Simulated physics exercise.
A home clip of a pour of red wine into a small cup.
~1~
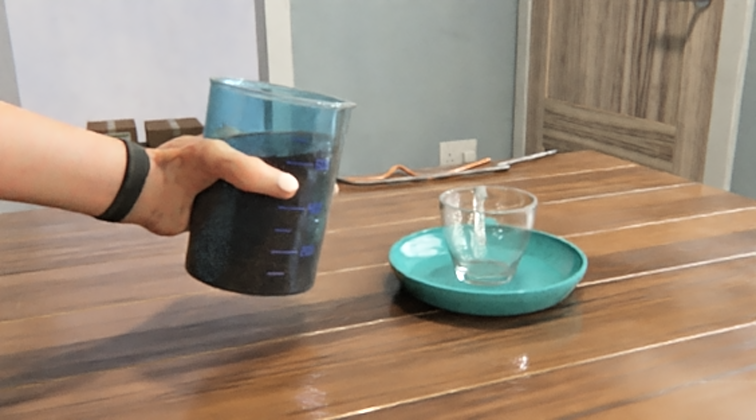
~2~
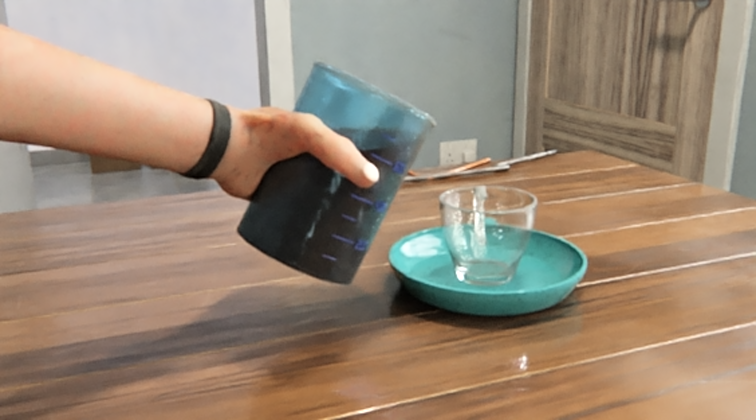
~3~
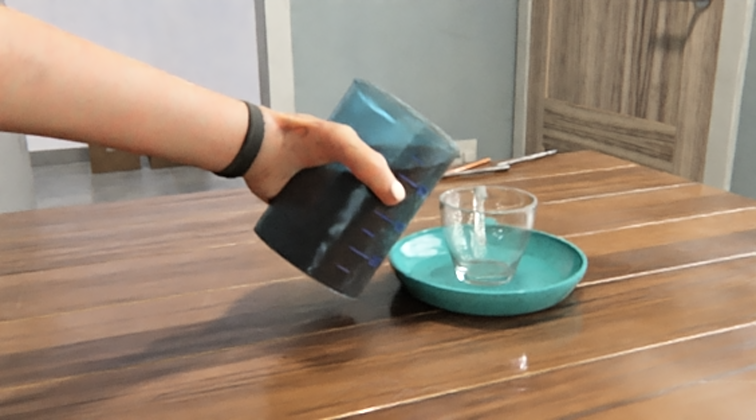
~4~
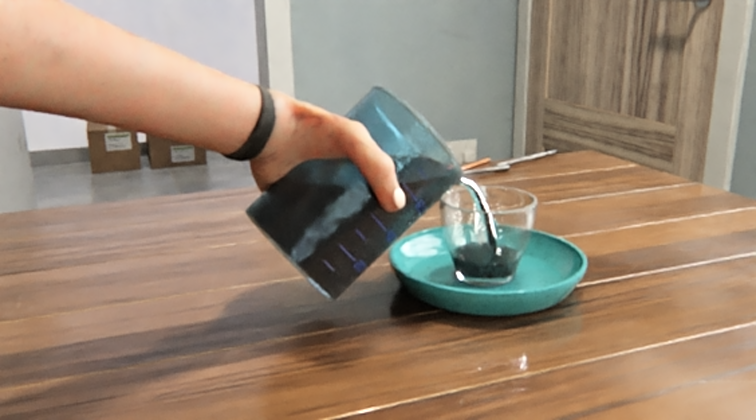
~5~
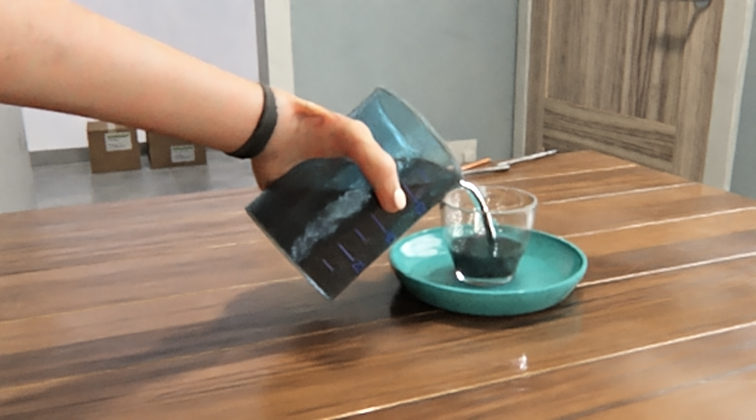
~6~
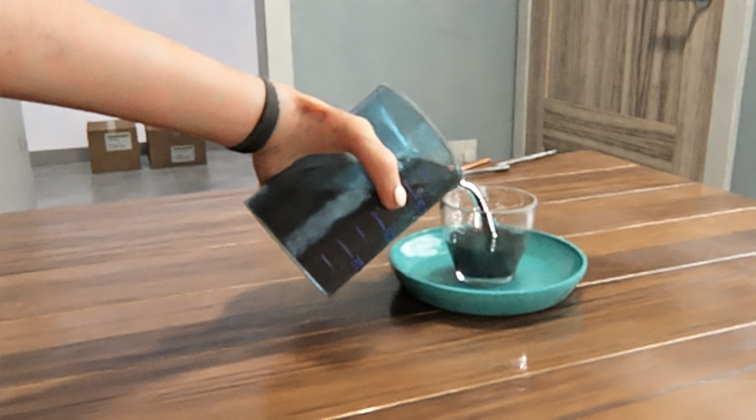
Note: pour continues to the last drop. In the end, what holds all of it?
Chances are the saucer will be needed but won't do.
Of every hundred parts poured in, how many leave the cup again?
Share: Near 70 per cent.
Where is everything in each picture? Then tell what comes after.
In the first frame, a hand has the beaker; beaker (265, 182) about two thirds full; cup (487, 233) empty; saucer (538, 296) dry.
In the second frame, the beaker is tipped; beaker (336, 172) tipped 30° with all of its load; cup (487, 233) empty.
In the third frame, the beaker is tipped; beaker (358, 188) tipped 40° with all of its load; cup (487, 233) empty.
In the fourth frame, the stream is running; beaker (355, 192) tipped 50° with nearly all of its load; cup about a quarter full, surface at (486, 253).
In the fifth frame, the stream is running; beaker (357, 193) tipped 55° with nearly all of its load; cup (487, 233) about a third full.
In the sixth frame, the stream is running; beaker (356, 189) tipped 55° with nearly all of its load; cup about half full, surface at (486, 239); saucer (538, 296) dry.
Shortly, the cup is full to the brim; the saucer is wet, with room to spare.
Then, the cup is full to the brim; the saucer is full and running over.
At the finish, the cup is full to the brim; the saucer is full and running over.
